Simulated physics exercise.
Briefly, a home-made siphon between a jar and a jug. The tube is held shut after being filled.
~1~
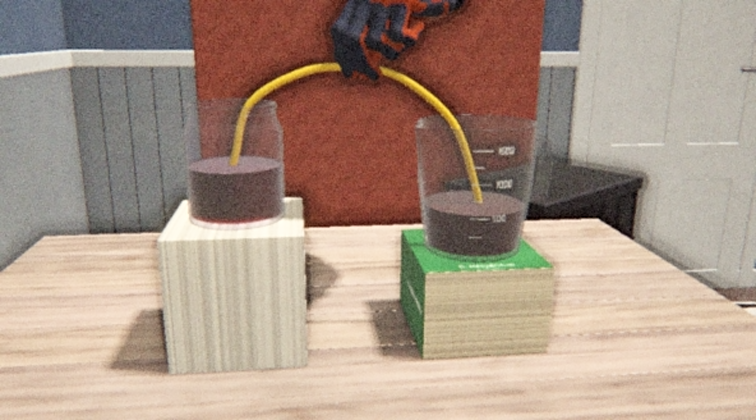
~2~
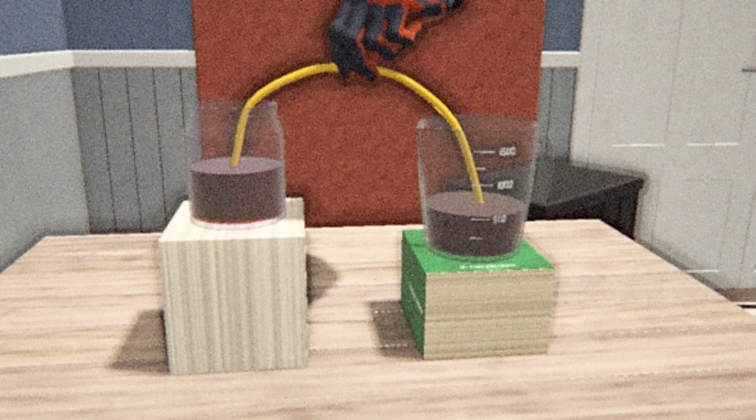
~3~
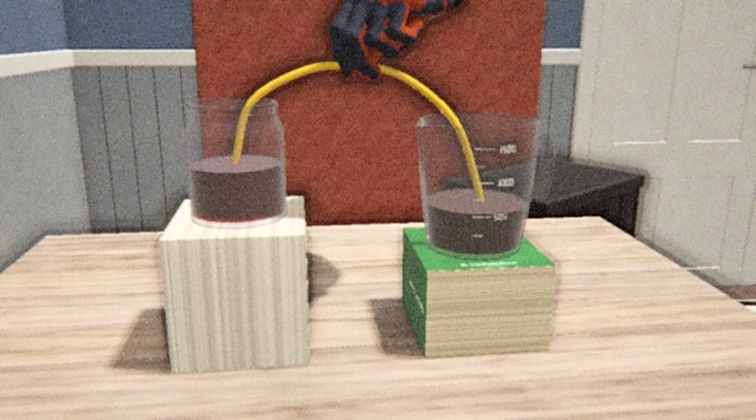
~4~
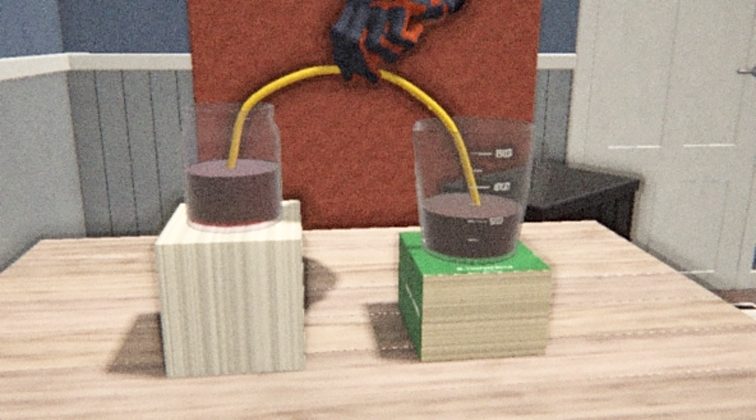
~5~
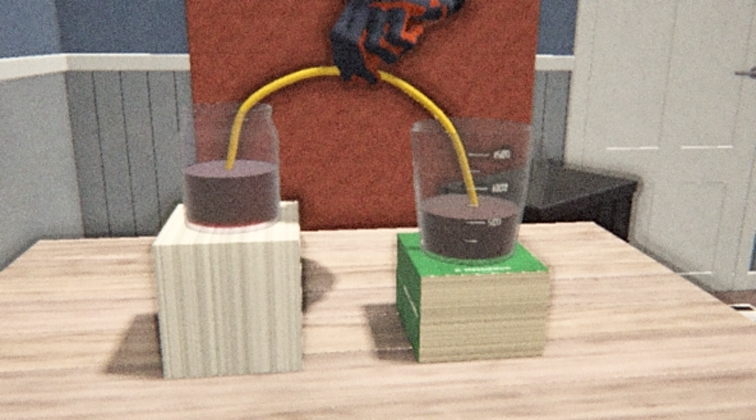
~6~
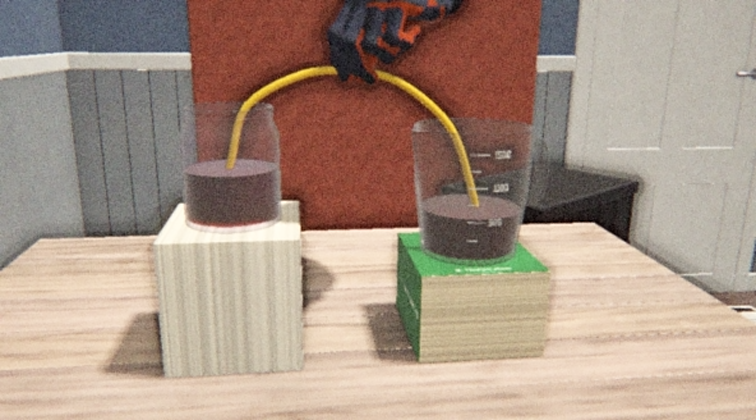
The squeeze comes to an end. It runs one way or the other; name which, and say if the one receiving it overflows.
Grape juice goes - the right way, receiving - no overflow.
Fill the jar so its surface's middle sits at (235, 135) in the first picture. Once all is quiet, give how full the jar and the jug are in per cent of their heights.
About 30 and 55 per cent.
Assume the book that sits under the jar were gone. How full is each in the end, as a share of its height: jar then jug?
Levels in order: Near 80 %, 10 %.
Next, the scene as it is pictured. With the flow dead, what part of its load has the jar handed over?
Around 55 percent.
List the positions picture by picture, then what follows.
The first picture shows still shut; jar (235, 158) about half full, up on the book; jug (474, 183) about a third full, up on the thick book.
In the second picture, the hose is pinched; jar about half full, surface at (236, 165); jug about a third full, surface at (474, 203).
The third picture shows nothing flows; jar (236, 157) about half full; jug (476, 181) about a third full.
The fourth picture shows fingers on the hose; jar about half full, surface at (233, 167); jug about a third full, surface at (471, 205).
The fifth picture shows still shut; jar (230, 162) about half full, up on the book; jug (470, 186) about a third full, up on the thick book.
In the sixth picture, the hose is pinched; jar about half full, surface at (232, 168); jug about a third full, surface at (470, 207).
Shortly, the jar is about a third full; the jug is about a third full.
Then, the jar is about a quarter full; the jug is about half full.
At the finish, the jar is about a quarter full; the jug is about half full; the two surfaces are level.
